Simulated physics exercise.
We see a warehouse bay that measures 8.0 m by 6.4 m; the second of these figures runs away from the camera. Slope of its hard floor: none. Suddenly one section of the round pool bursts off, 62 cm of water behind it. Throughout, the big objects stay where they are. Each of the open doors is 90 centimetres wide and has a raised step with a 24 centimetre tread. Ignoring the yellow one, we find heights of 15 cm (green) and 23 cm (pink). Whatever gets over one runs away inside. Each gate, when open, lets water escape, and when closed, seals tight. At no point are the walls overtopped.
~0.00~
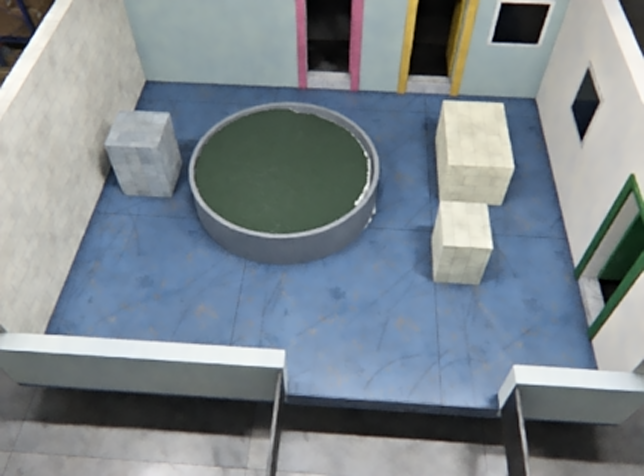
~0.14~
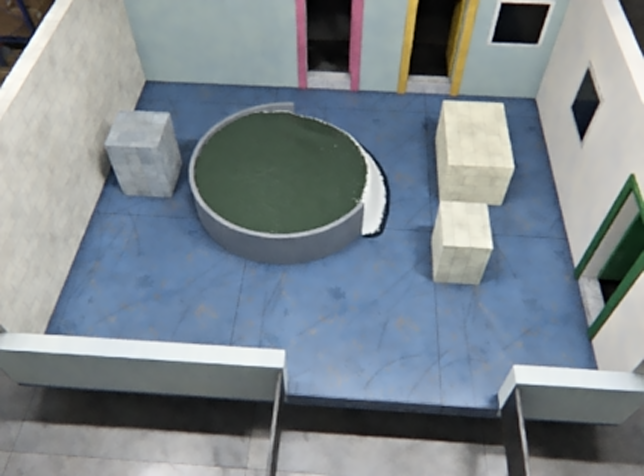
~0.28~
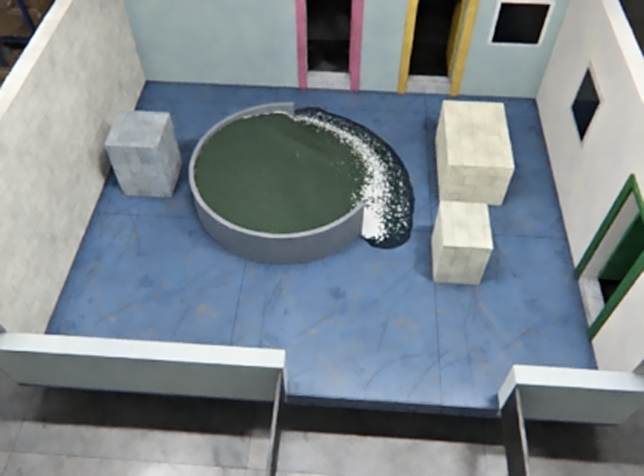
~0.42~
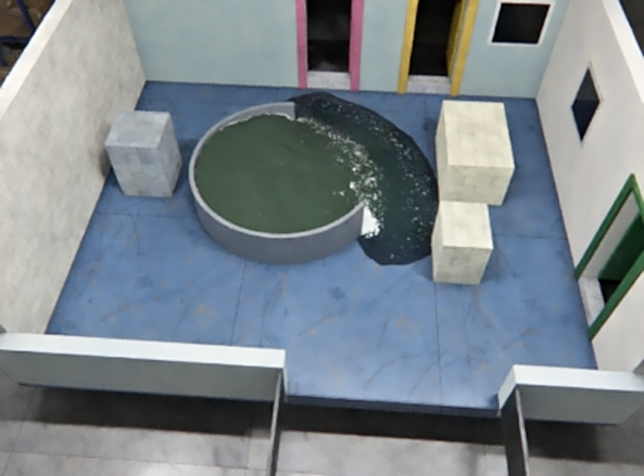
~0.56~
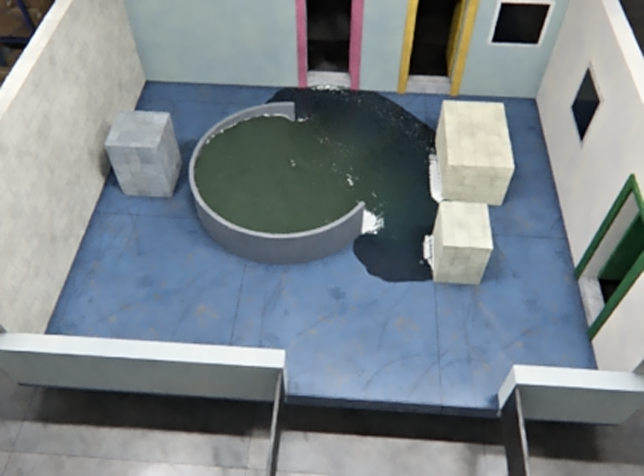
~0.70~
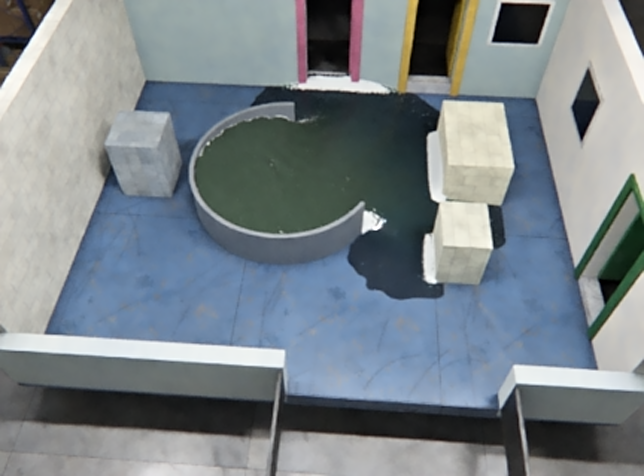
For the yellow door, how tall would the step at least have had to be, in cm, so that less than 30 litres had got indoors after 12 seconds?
It would need to be about 33 cm.
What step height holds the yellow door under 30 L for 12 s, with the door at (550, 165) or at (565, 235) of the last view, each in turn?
First place around 16 cm, second around 20 cm.
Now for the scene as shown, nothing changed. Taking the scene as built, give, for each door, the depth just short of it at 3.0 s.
Depths in cm: Green 9, pink 21, yellow 34.
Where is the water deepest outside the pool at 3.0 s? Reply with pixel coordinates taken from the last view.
Around (533, 101).
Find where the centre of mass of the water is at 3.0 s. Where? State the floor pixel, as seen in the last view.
The water is centred around (389, 163) in the last picture's pixels.
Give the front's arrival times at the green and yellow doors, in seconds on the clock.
Green: 1.6 s; yellow: 0.8 s.
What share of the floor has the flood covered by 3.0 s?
The wet part is about 50 per cent.
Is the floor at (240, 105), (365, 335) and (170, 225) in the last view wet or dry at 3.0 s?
Okay, in order that's got wet, got wet and finally stayed dry.
After 1.4 s water covers 30 % of the floor, deepest (38 cm) near (430, 180); 25 cm at the yellow door, 0 litres in over its 24 cm step.
After 3.0 s water covers 50 % of the floor, deepest (44 cm) near (533, 101); 34 cm at the yellow door, 84 litres in over its 24 cm step.
After 12.0 s water covers 100 % of the floor, deepest (16 cm) near (55, 307); 5 cm at the yellow door, 103 litres in over its 24 cm step.
At the yellow door as built, the water arrived by 0.8 s and peaked near 42 cm at 2.0 s.
Run again over the same 12 s with other heights there, 61 litres in over 28.5 cm, 11 litres over 38 cm. The limit of 30 litres is kept from about 33 cm up.
